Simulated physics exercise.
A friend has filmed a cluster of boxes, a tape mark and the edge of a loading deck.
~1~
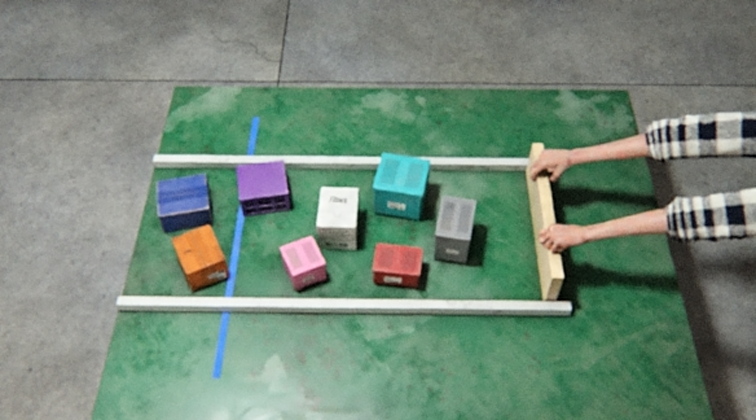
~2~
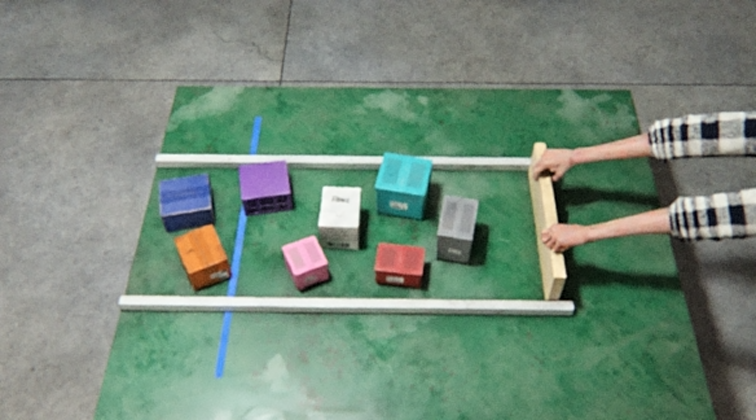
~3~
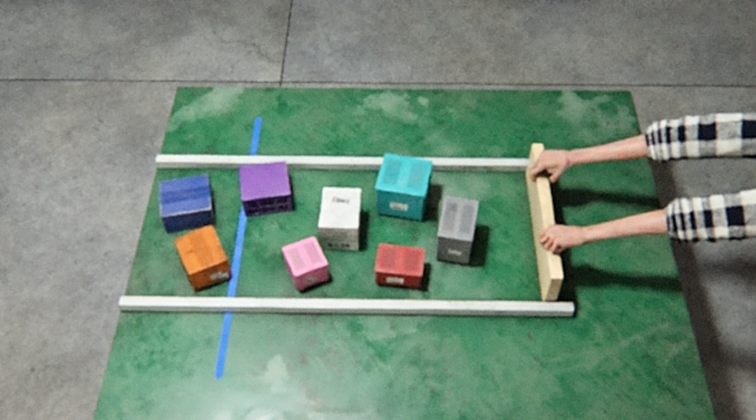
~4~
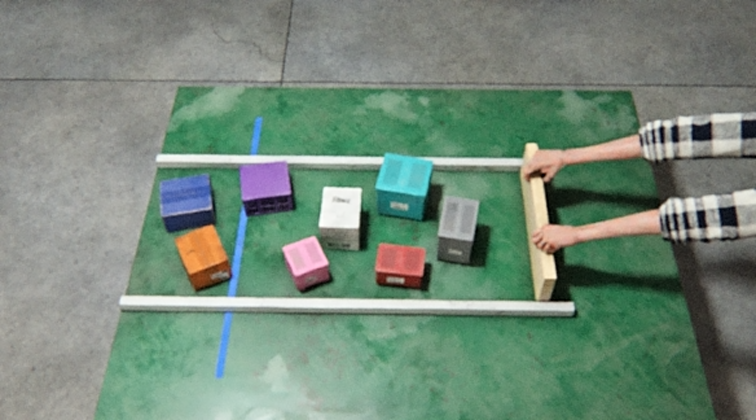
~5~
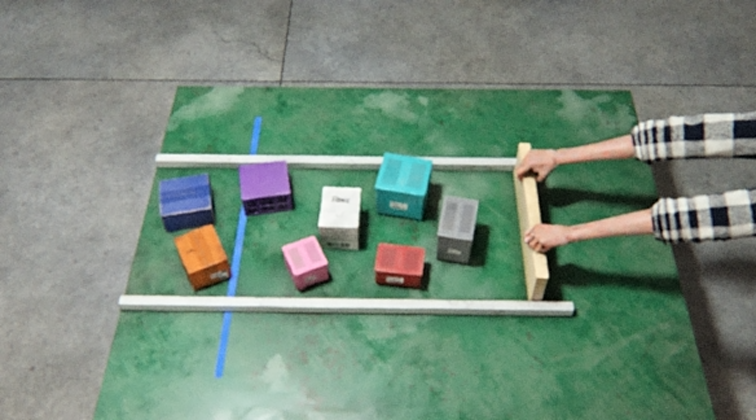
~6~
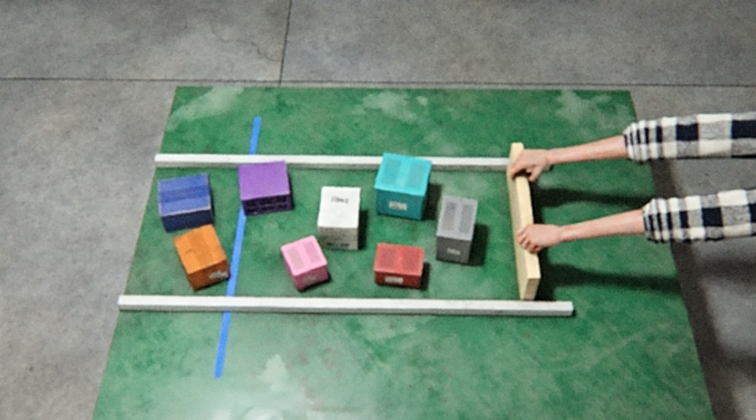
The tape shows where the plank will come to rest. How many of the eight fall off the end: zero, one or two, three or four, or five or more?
Outcome: The number that fall off is one or two.
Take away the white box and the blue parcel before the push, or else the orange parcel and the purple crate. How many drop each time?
First 0, then 0.
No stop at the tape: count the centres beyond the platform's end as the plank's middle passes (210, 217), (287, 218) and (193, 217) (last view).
It would be 3, 0 and 4.
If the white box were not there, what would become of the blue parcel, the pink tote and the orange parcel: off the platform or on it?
The blue parcel drops off, the pink tote survives, the orange parcel survives.
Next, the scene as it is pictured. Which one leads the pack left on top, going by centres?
Foremost is the orange parcel.
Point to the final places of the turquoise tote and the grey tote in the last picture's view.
About (219, 187), and the other about (220, 226).
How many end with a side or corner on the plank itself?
3 of them.
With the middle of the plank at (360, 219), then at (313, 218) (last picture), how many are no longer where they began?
First 5, then 6.
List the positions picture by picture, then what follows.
In the first picture, blue parcel (185, 203); orange parcel (201, 258); purple crate (263, 188); plank (543, 221); tape (239, 232).
In the second picture, orange parcel (203, 257); white box (341, 218).
In the third picture, purple crate (266, 188); plank (543, 221).
In the fourth picture, blue parcel (188, 203); red tote (400, 267).
In the fifth picture, orange parcel (203, 257); pink tote (306, 263).
In the sixth picture, blue parcel (187, 203); orange parcel (202, 257); purple crate (265, 188); plank (522, 221); tape (240, 231).
A little later, none off yet; blue parcel at rest near (187, 203); orange parcel at rest near (202, 257); purple crate at rest near (265, 188).
Next, none off yet; blue parcel at rest near (187, 203); orange parcel at rest near (202, 257); purple crate moving near (262, 187).
When it is over, the number that fall off is one or two; down, blue parcel.
